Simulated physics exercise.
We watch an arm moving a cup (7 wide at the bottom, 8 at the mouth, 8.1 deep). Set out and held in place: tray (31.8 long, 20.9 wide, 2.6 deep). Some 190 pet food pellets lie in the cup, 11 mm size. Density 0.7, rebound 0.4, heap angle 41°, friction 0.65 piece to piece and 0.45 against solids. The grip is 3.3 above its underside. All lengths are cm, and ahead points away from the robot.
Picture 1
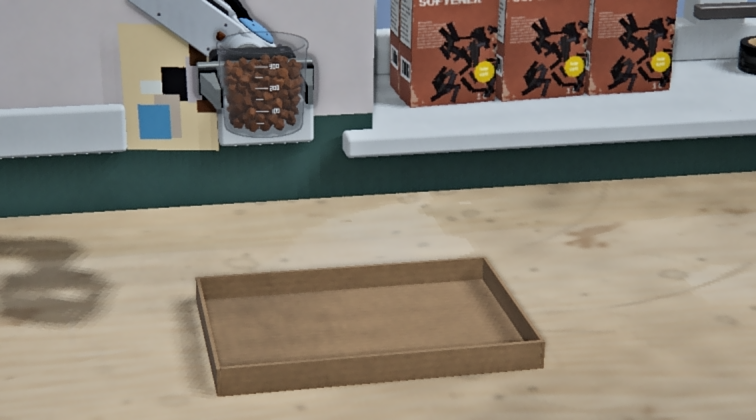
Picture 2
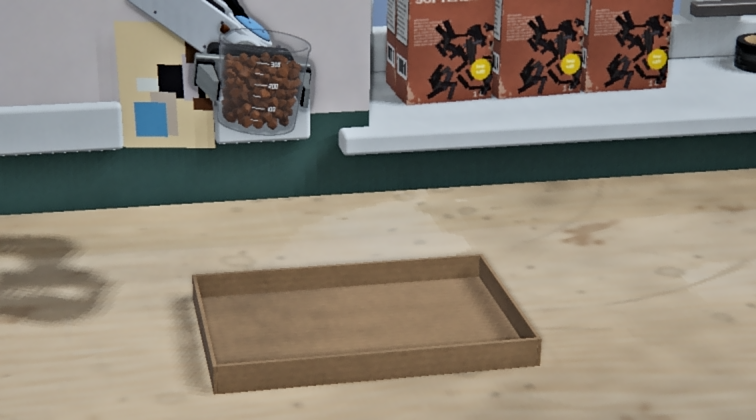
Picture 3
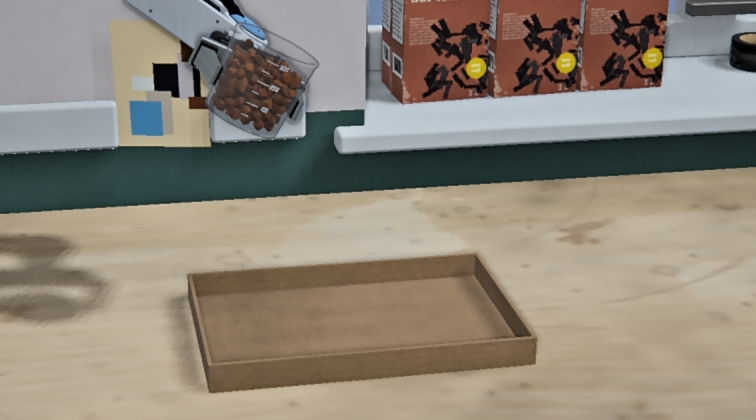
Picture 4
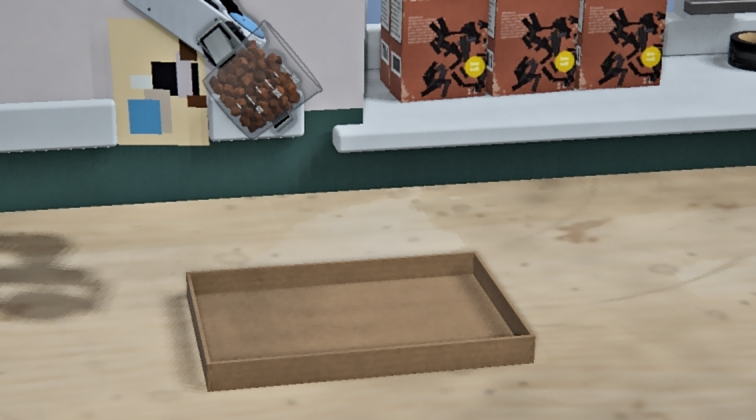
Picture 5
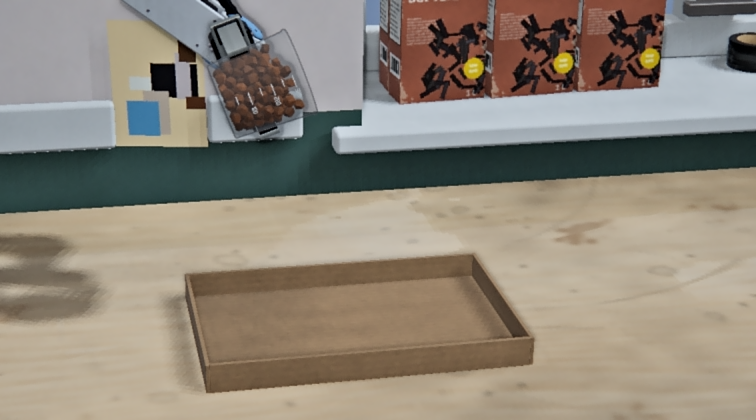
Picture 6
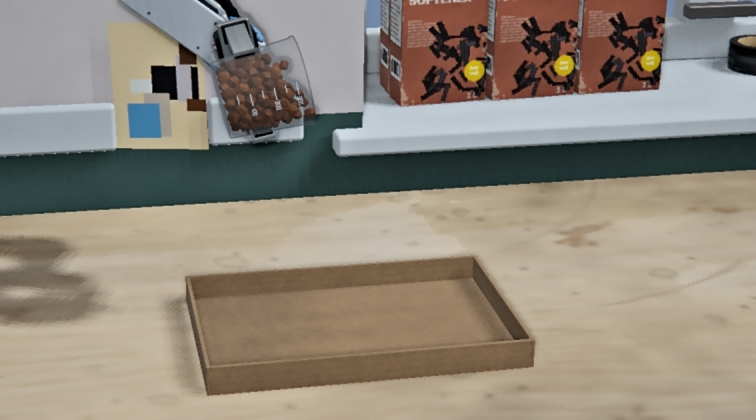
A clear cup of reddish-brown pellets, gripped by a pale mechanical arm at the upper left, tilts steadily further over while staying in nearly the same place. Seen from slightly above, a shallow, empty brown tray rests on a light wooden surface, with reddish-brown boxes on a white ledge at the upper right. The pellets shift inside the tilting cup, the tray stays still, and the view drifts very slightly.
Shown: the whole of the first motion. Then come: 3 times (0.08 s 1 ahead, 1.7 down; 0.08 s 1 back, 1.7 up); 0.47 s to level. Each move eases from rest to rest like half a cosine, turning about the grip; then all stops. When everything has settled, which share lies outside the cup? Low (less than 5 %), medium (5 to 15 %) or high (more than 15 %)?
Outside the cup the share is medium, 5 to 15 %.
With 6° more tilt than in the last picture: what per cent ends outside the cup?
About 15 per cent.
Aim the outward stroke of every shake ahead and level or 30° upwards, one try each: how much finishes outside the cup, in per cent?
Some 45 and 60 per cent.
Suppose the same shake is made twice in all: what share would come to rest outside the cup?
It would be near 10 per cent.
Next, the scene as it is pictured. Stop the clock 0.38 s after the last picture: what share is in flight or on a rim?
About 2 per cent.
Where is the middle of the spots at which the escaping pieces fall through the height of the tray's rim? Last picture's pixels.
Near (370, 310).
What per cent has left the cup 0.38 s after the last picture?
Near 5 per cent so far.
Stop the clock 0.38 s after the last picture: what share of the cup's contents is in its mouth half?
Some 40 per cent.
Then, 0.38 s later, tilted 78° forward, highest piece 28 above the table; 179 in the cup, 10 in the tray, 3 in flight or on a rim.
Then, 0.76 s later, tilted 27° forward, highest piece 30 above the table; 175 in the cup, 17 in the tray.
Then, 1.15 s later, level, highest piece 31 above the table; 175 in the cup, 17 in the tray.
Then, 2.20 s later, level, highest piece 31 above the table; 175 in the cup, 17 in the tray.
At rest, 175 in the cup, 17 in the tray. That is 9 % outside the cup.
